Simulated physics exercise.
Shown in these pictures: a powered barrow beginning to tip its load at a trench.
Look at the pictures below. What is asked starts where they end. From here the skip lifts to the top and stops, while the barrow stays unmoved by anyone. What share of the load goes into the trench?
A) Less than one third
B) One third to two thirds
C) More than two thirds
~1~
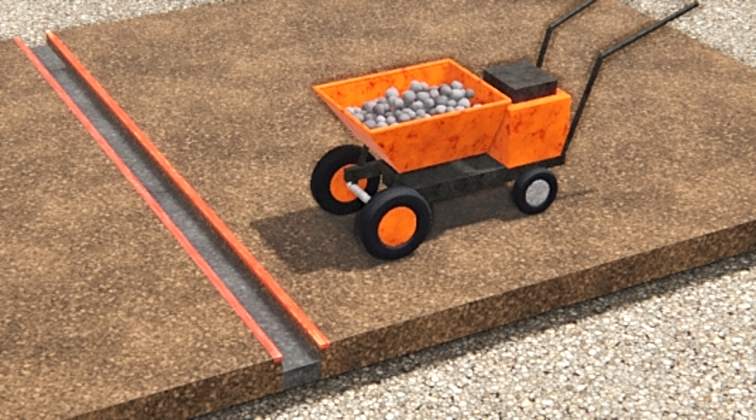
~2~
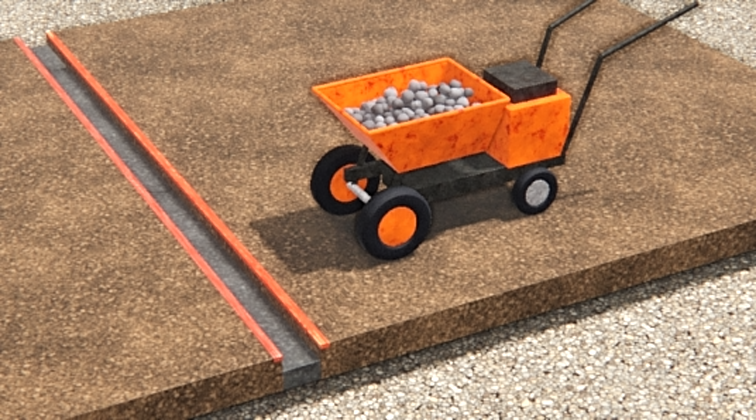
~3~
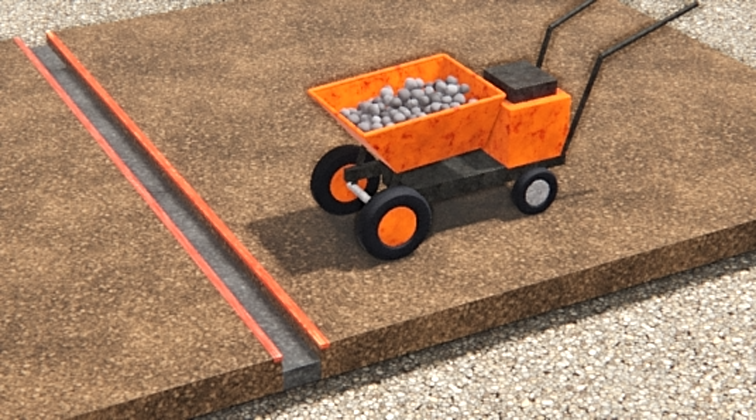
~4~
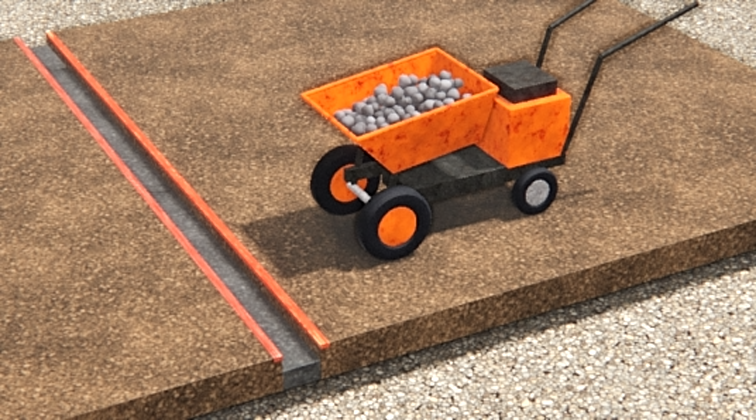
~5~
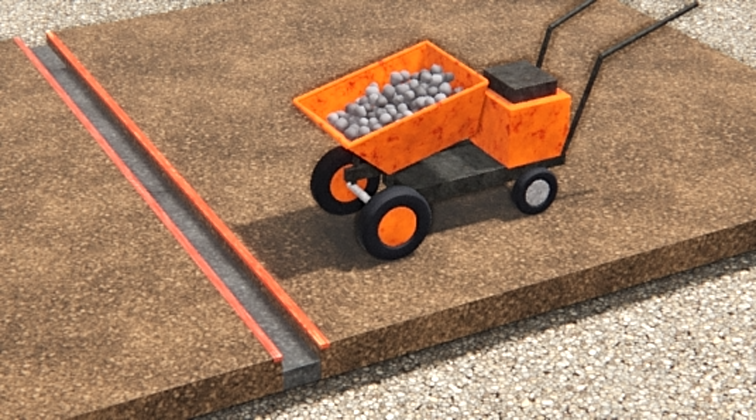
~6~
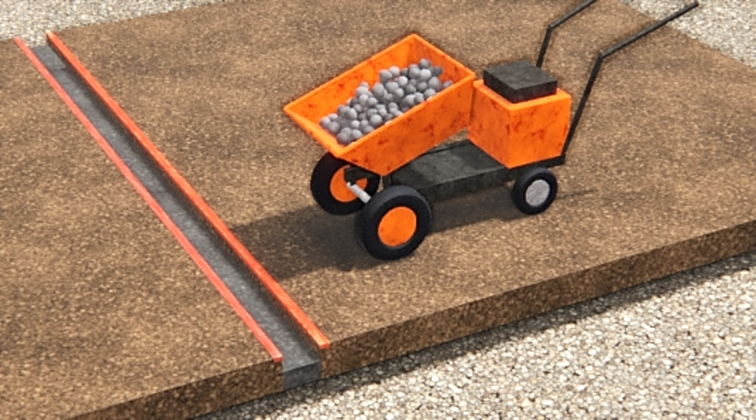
Answer: B.
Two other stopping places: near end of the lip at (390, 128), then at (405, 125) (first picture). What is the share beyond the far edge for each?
20 % and 10 %.
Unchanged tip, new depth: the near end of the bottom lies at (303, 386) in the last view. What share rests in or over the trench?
70 %.
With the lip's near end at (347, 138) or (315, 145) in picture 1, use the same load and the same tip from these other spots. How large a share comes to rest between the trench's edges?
The share would be near 50 percent, and then near 10 percent.
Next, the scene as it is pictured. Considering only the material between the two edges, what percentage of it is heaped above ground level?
40 per cent or thereabouts.
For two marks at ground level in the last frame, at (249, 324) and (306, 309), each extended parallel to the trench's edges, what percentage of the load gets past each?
In order: Near 20 %, then 90 %.
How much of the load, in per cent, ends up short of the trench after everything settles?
It comes to 20 per cent or so.
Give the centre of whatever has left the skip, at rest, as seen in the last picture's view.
Close to (233, 264) in the last picture.
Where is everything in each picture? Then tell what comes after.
Lip of the skip at (370, 133), level; top of the load at (418, 108), round cobbles; first edge of the trench at (296, 311); far edge at (251, 323), the trench under half as wide as the skip, and about half as deep as wide, in the first picture.
Lip of the skip at (368, 134), level; top of the load at (428, 103), in the second picture.
Lip of the skip at (364, 136), tipped barely; top of the load at (424, 101), in the third picture.
Lip of the skip at (357, 141), tipped a little; top of the load at (428, 97), in the fourth picture.
Lip of the skip at (348, 147), tipped a little; top of the load at (420, 93), in the fifth picture.
Lip of the skip at (338, 155), tipped clearly; top of the load at (423, 87); first edge of the trench at (296, 311); far edge at (251, 323), in the sixth picture.
Soon after the last picture, skip tipped steeply; all in the skip.
A little later, skip tipped right over; about two thirds in the skip; a small part short of the trench; about a quarter in or heaped over the trench; a stray few beyond it; a stray few falling.
Later still, skip tipped right over; a small part in the skip; a small part short of the trench; about half in or heaped over the trench; about a quarter beyond it.
At rest, skip tipped right over; a small part in the skip; about a quarter short of the trench; about half in or heaped over the trench; about a quarter beyond it.
